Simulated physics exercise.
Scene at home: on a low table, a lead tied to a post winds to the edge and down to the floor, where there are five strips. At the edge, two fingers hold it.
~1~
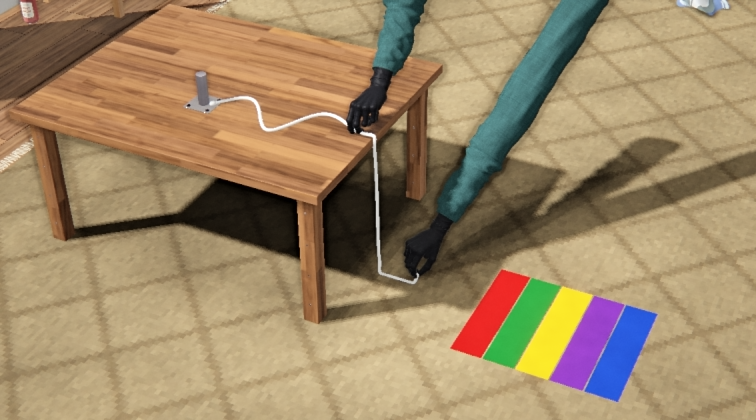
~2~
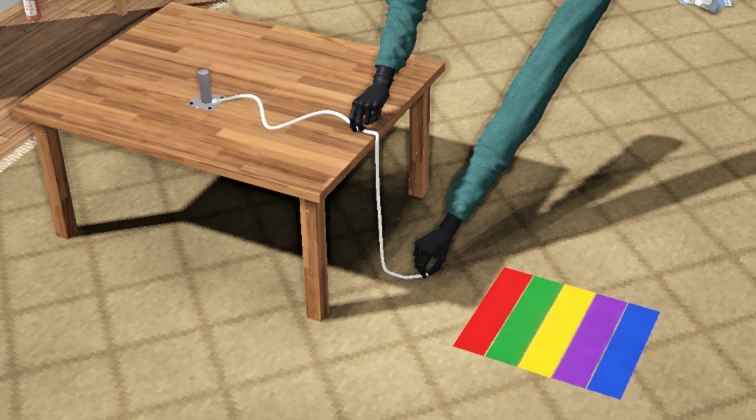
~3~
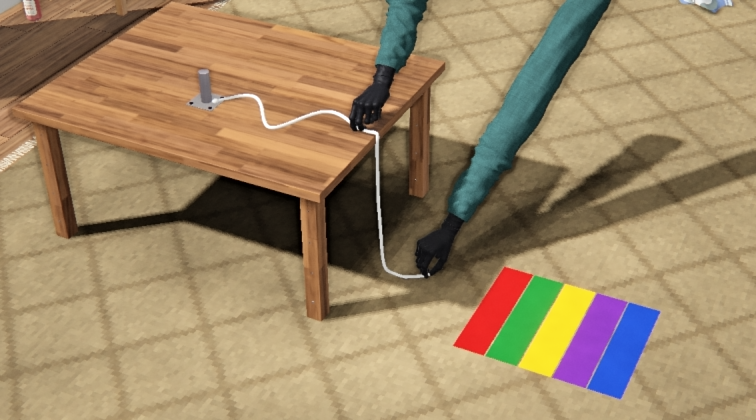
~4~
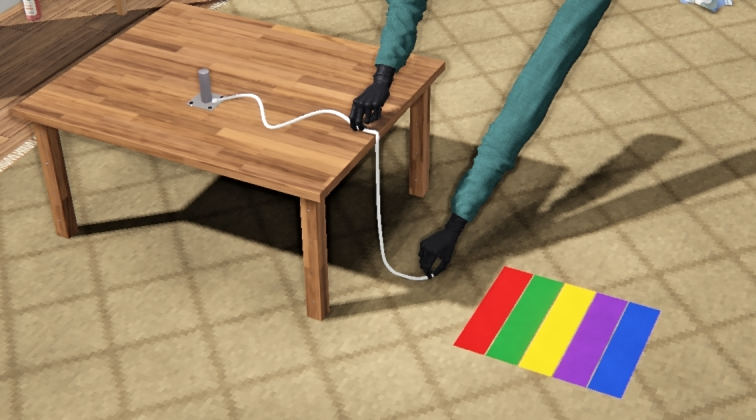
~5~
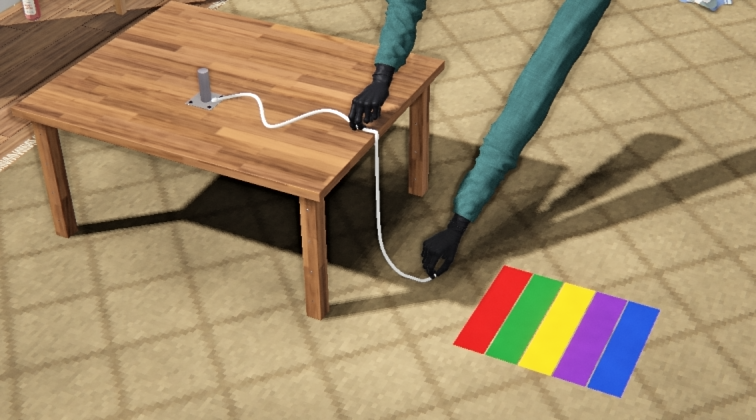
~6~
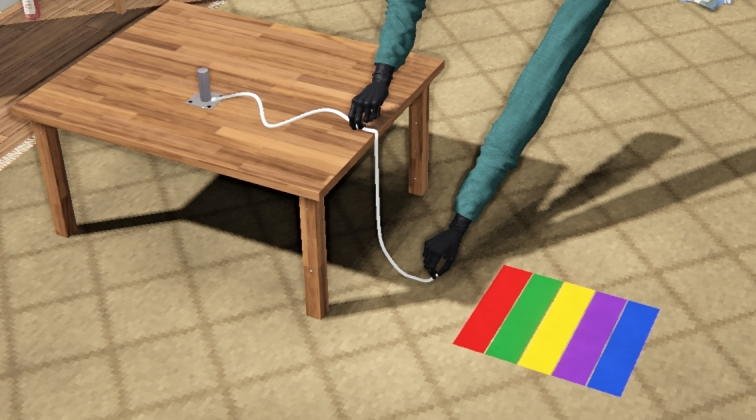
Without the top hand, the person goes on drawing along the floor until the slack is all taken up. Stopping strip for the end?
Purple.
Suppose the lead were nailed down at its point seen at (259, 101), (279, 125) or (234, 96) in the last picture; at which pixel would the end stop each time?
Results: (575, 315); (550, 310); (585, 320).
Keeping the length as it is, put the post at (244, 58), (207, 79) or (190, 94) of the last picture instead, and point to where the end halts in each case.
The places are (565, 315), (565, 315) and (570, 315).
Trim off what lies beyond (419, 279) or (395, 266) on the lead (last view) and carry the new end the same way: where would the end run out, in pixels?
Roughly (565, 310), (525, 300).
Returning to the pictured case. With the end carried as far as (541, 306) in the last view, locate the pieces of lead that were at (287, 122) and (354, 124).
First: (326, 126). Second: (382, 170).
Soon after, end near (541, 306); over green.
After that, end near (573, 316); over yellow.
At the stop, end near (594, 322); over purple. It gets as far as the purple strip.
